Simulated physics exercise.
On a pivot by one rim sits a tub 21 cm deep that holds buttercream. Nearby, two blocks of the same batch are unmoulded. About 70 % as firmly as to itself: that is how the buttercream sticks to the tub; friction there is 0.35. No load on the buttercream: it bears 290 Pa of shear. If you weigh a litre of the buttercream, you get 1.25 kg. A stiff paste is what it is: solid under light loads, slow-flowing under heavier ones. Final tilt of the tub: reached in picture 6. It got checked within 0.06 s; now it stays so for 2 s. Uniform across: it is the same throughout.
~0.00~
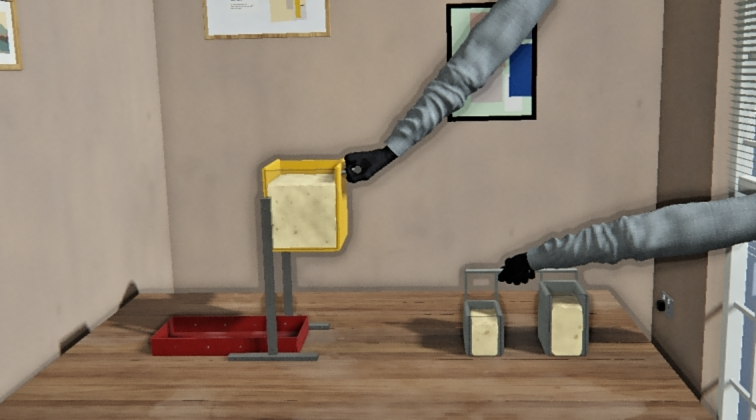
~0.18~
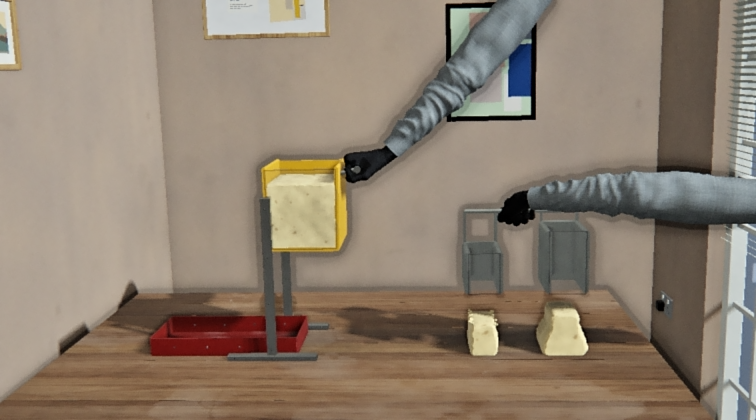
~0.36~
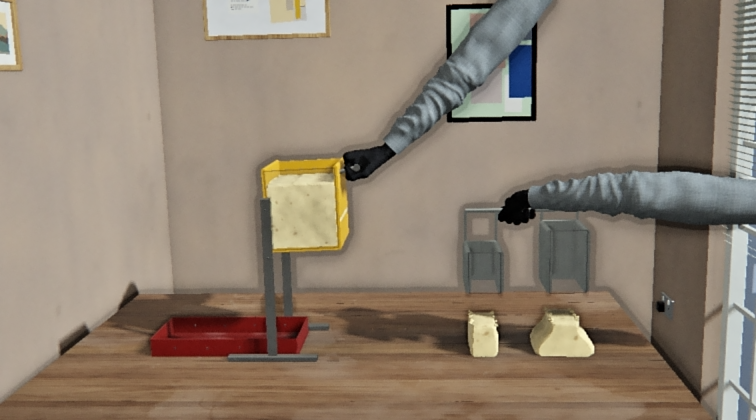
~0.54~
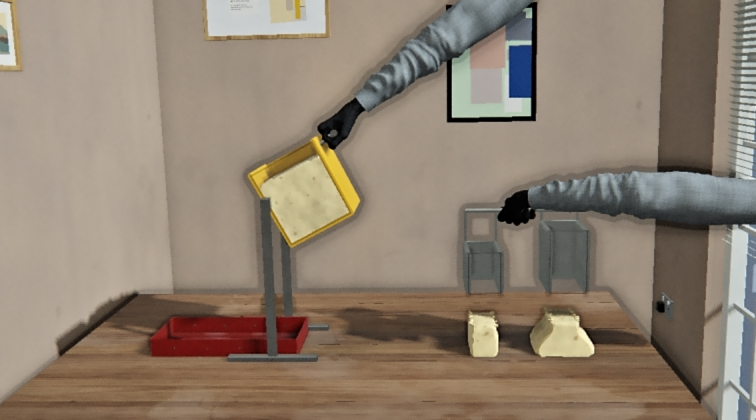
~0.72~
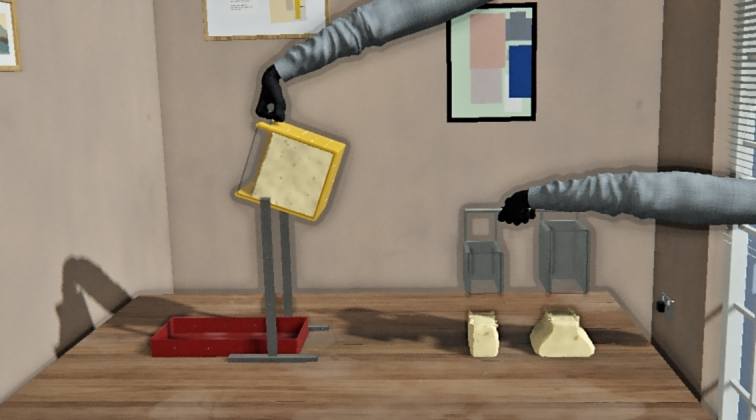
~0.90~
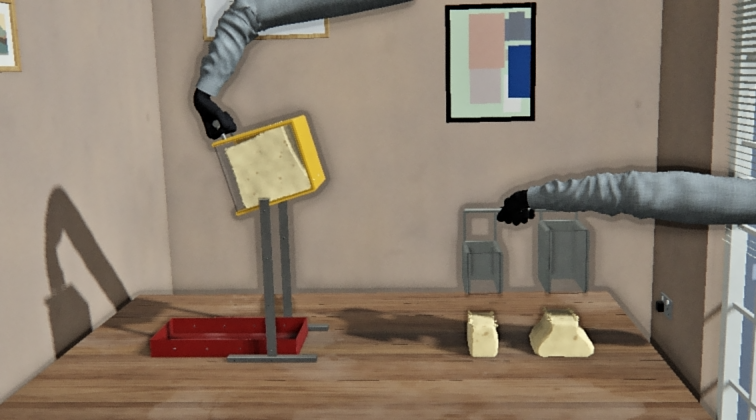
Gloved hands lift grey moulds off two buttercream blocks, which sag, then tilt the yellow tub left.
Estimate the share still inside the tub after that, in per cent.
I would say about 0 per cent.
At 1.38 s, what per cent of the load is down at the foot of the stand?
65 %.
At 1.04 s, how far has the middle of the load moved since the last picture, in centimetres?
Displacement noted: Approx. 8 cm... about that.
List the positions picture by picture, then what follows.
The first picture shows handle-side rim at (335, 169), tilt 0 degrees; crest of the buttercream at (332, 183); block heights 9.0 cm, 14 cm (left to right).
The second picture shows handle-side rim at (334, 169), tilt 0 degrees; crest of the buttercream at (331, 183); block heights 8.7 cm, 11 cm (left to right).
The third picture shows handle-side rim at (333, 167), tilt 2 degrees; crest of the buttercream at (329, 183); block heights 8.6 cm, 9.6 cm (left to right).
The fourth picture shows handle-side rim at (311, 142), tilt 28 degrees; crest of the buttercream at (319, 159); block heights 8.6 cm, 9.6 cm (left to right).
The fifth picture shows handle-side rim at (257, 127), tilt 70 degrees; crest of the buttercream at (272, 135); block heights 8.6 cm, 9.6 cm (left to right).
The sixth picture shows handle-side rim at (214, 147), tilt 106 degrees; crest of the buttercream at (277, 129); block heights 8.6 cm, 9.6 cm (left to right).
After 1.04 s, the tub is at 106 degrees and holds 69 %.
After 1.21 s, the tub is at 106 degrees and holds 33 %.
After 1.38 s, the tub is at 106 degrees and holds 25 %.
After 1.55 s, the tub is at 106 degrees and holds 22 %.
After 2.90 s, the tub is at 106 degrees and holds 0 %.
